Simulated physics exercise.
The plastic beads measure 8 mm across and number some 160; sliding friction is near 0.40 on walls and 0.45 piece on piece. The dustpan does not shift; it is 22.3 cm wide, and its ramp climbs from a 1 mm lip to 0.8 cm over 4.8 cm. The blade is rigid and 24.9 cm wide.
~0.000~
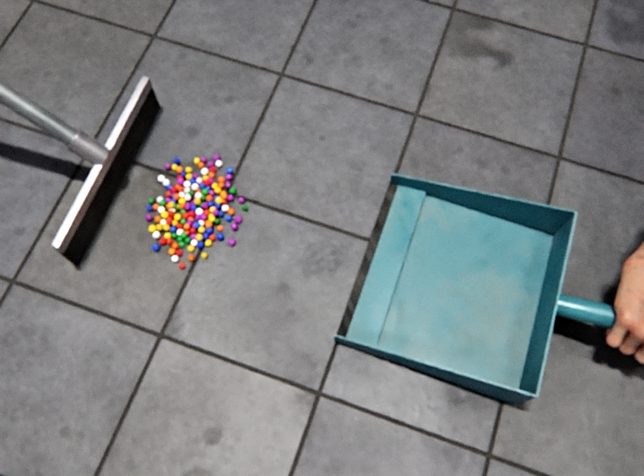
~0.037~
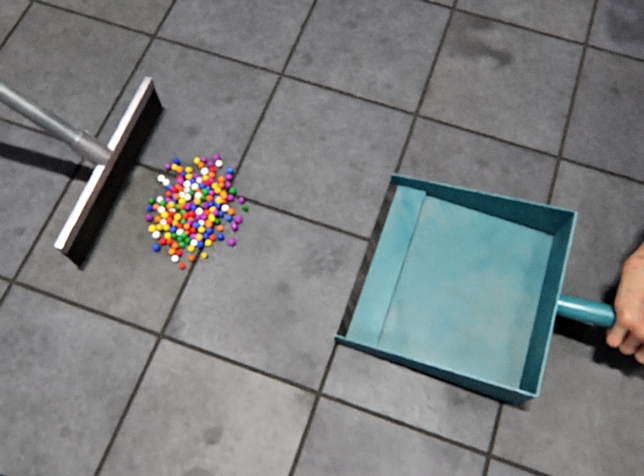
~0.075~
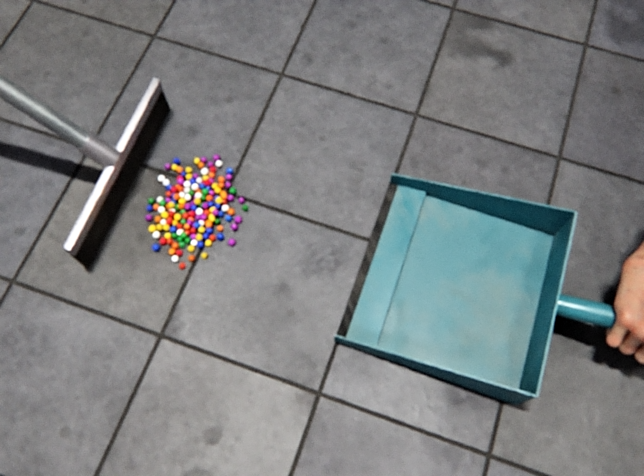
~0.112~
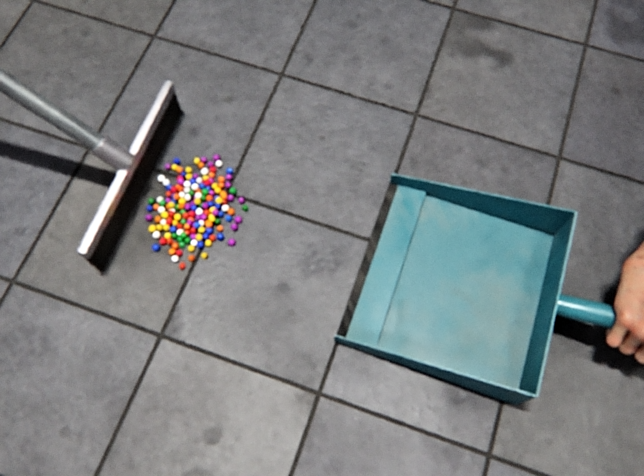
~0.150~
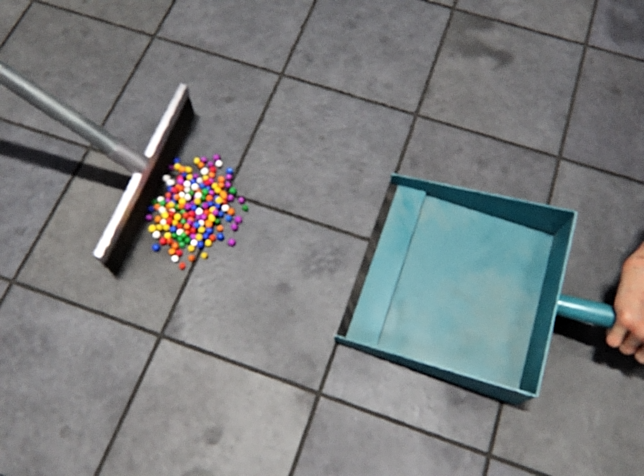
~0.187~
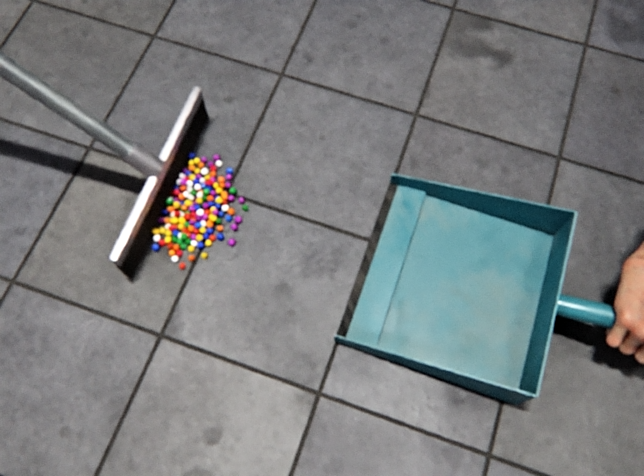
In the video, a broom with a wide, flat blade slides right across a grey tiled floor and begins pushing into a pile of small multicoloured beads, while a hand at the right holds a teal dustpan still.
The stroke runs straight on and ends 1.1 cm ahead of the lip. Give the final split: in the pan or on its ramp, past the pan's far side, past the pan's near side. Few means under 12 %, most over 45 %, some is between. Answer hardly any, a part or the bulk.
Pan: The bulk, far side: Hardly any, near side: Hardly any.
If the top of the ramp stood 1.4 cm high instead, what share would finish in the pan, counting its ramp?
In that case some 50 per cent.
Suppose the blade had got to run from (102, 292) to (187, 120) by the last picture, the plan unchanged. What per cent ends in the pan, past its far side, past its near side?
Pan 30, far 5, near 25.
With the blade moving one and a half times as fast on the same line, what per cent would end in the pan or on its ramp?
Then about 60 per cent.
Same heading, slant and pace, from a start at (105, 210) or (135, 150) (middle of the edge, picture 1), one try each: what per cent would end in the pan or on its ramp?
Some 55 and 45 per cent.
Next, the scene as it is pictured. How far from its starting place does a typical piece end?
About 24 cm.
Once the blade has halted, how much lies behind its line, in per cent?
Roughly 0 per cent.
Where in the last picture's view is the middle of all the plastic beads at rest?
Near (374, 256).
Then, at 0.43 s, middle of the blade 14 cm from the lip; 0 % over the lip, far side 0 %, near side 0 %.
After 0.60 s, middle of the blade 6 cm from the lip; 0 % over the lip, far side 5 %, near side 5 %.
After 0.88 s, middle of the blade 1 cm from the lip; 60 % over the lip, far side 5 %, near side 5 %.
In the end, at 1.6 s, pan 55 %, far side 5 %, near side 5 %, in front of the lip or behind the blade 30 %.
